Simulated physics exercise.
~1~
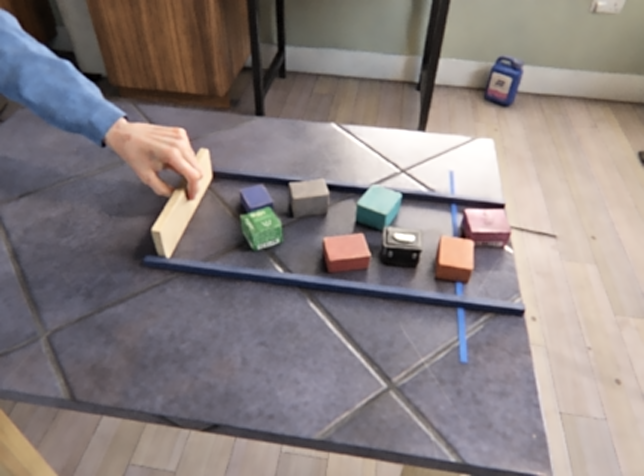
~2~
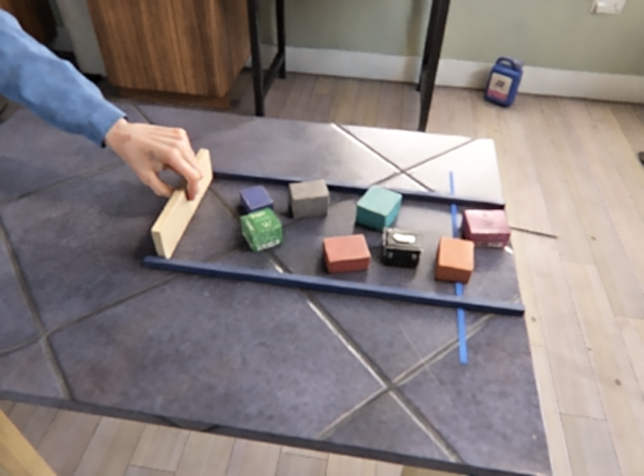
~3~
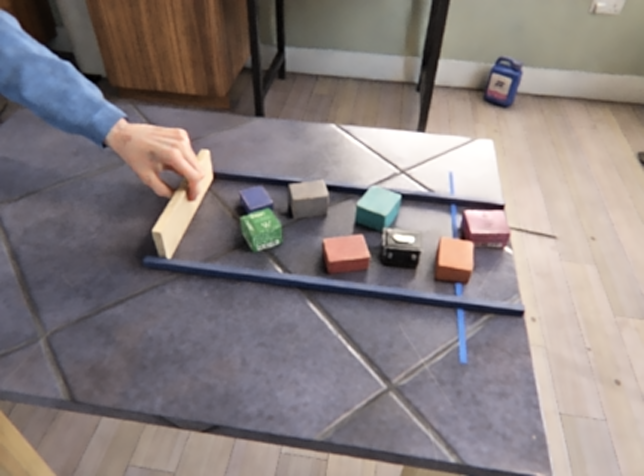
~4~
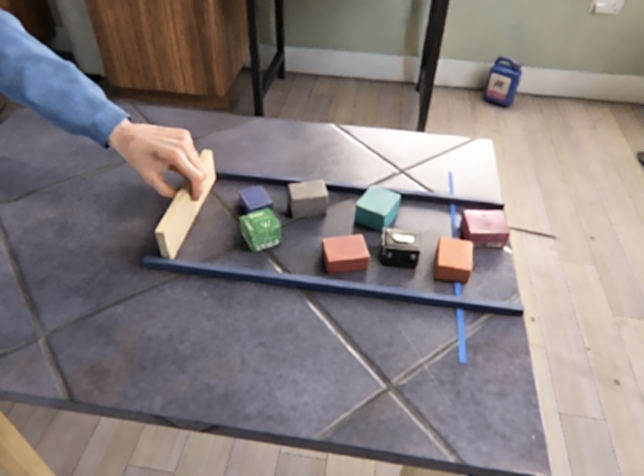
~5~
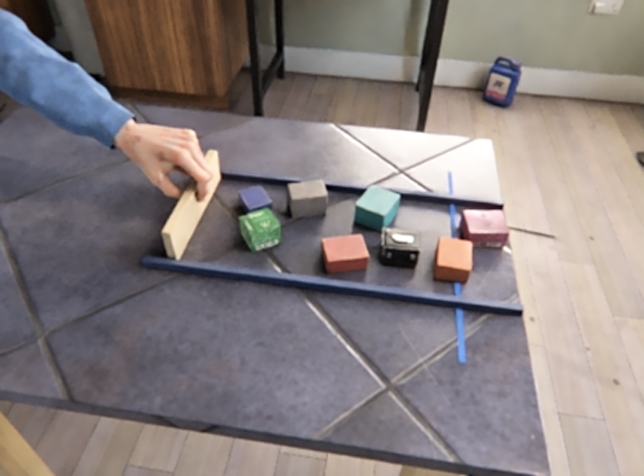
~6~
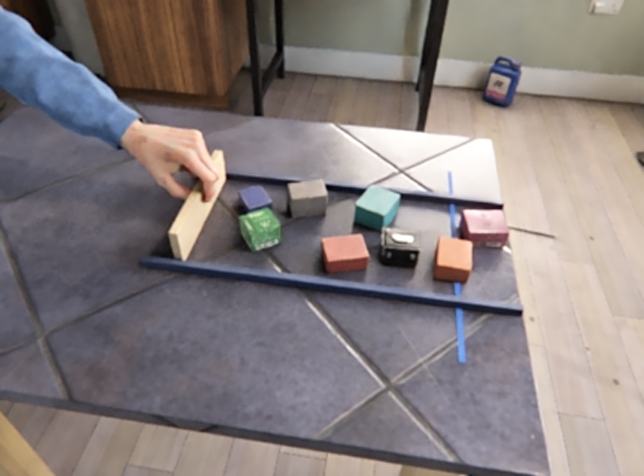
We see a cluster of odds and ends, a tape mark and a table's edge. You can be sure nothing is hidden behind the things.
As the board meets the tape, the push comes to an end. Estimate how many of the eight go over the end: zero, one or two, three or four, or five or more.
Most likely the drop count will come to three or four.
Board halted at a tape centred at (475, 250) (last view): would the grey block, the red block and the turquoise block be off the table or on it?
The grey block stays put, the red block topples down, the turquoise block topples down.
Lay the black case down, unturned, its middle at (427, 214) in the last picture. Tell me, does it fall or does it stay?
That black case is gone.
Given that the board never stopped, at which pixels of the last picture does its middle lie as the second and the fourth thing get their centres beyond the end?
First roughly (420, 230), later roughly (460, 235).
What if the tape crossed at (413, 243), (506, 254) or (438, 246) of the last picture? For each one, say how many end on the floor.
So, one try after another, the floor gets 1, then 8, then 3.
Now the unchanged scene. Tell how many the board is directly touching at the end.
That makes 3.
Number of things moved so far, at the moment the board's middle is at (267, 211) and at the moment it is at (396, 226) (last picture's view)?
I make it 3 at the first spot and 7 at the other.
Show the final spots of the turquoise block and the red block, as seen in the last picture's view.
In the last picture the turquoise block sits at (499, 219) while the red block sits at (514, 279).
A little later, none off yet; pink box at rest near (484, 229); orange block at rest near (453, 260); black case at rest near (400, 247).
Next, none off yet; pink box at rest near (484, 229); orange block shifted about its own width near (505, 267); black case shifted well along near (468, 256).
When it is over, the number that fall off is three or four; down, black case, orange block and pink box.
